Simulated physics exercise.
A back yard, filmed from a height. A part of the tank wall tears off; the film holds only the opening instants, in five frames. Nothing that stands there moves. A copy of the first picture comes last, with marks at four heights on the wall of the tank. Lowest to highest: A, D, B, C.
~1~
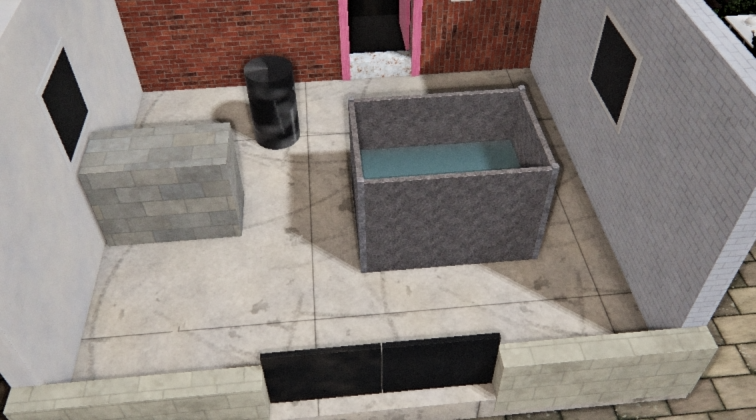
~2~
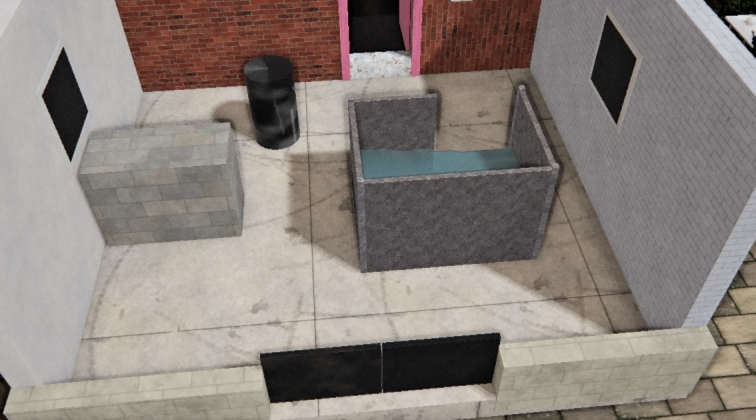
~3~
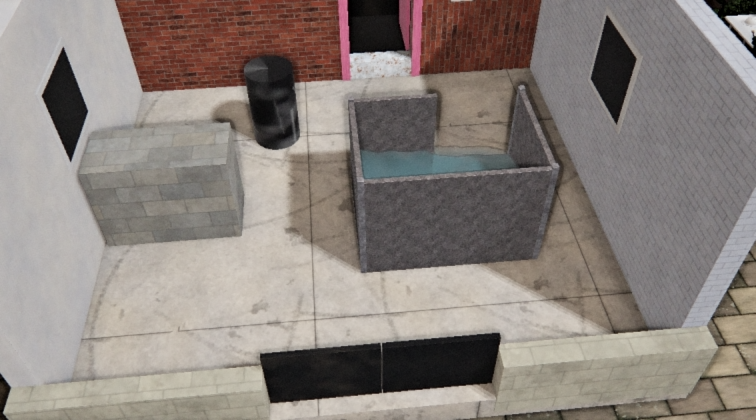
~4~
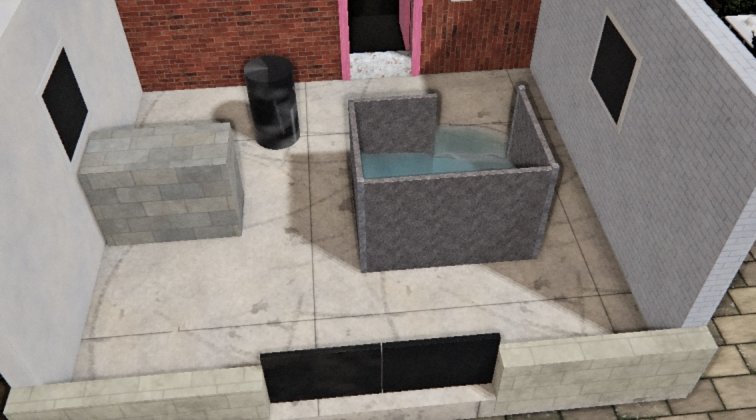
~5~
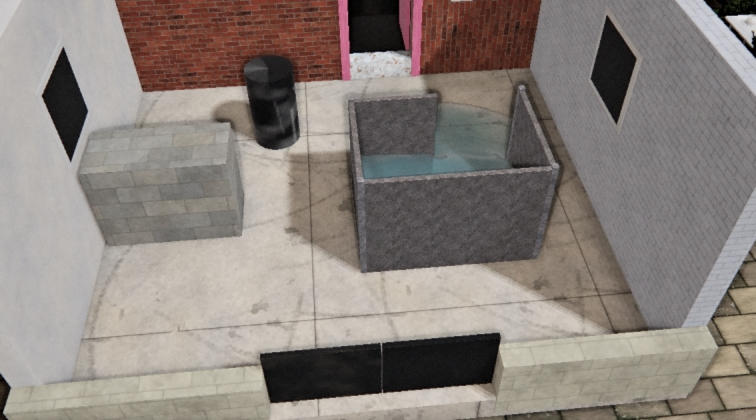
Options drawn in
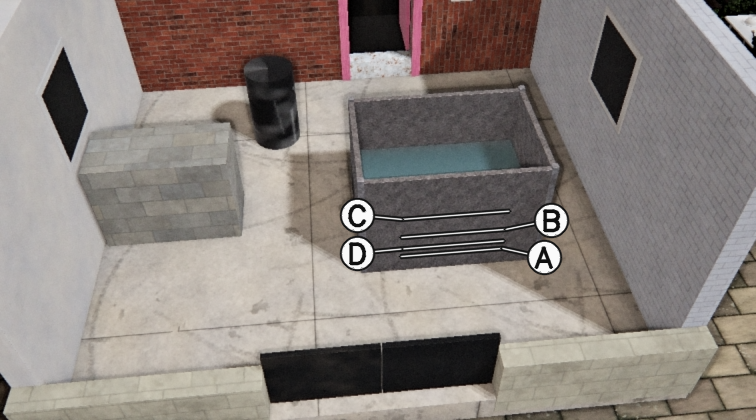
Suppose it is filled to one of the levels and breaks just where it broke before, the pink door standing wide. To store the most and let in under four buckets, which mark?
C will do.
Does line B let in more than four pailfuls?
No, that is safe.
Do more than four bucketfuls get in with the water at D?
No, not at all.
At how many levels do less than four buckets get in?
All of them.
In white, A at (451, 252); B at (453, 233); C at (455, 215); D at (452, 245); from the bottom up A, D, B, C.
With A, nothing gets over.
With B, nothing gets over.
With C, a splash gets over, under a bucket.
With D, nothing gets over.
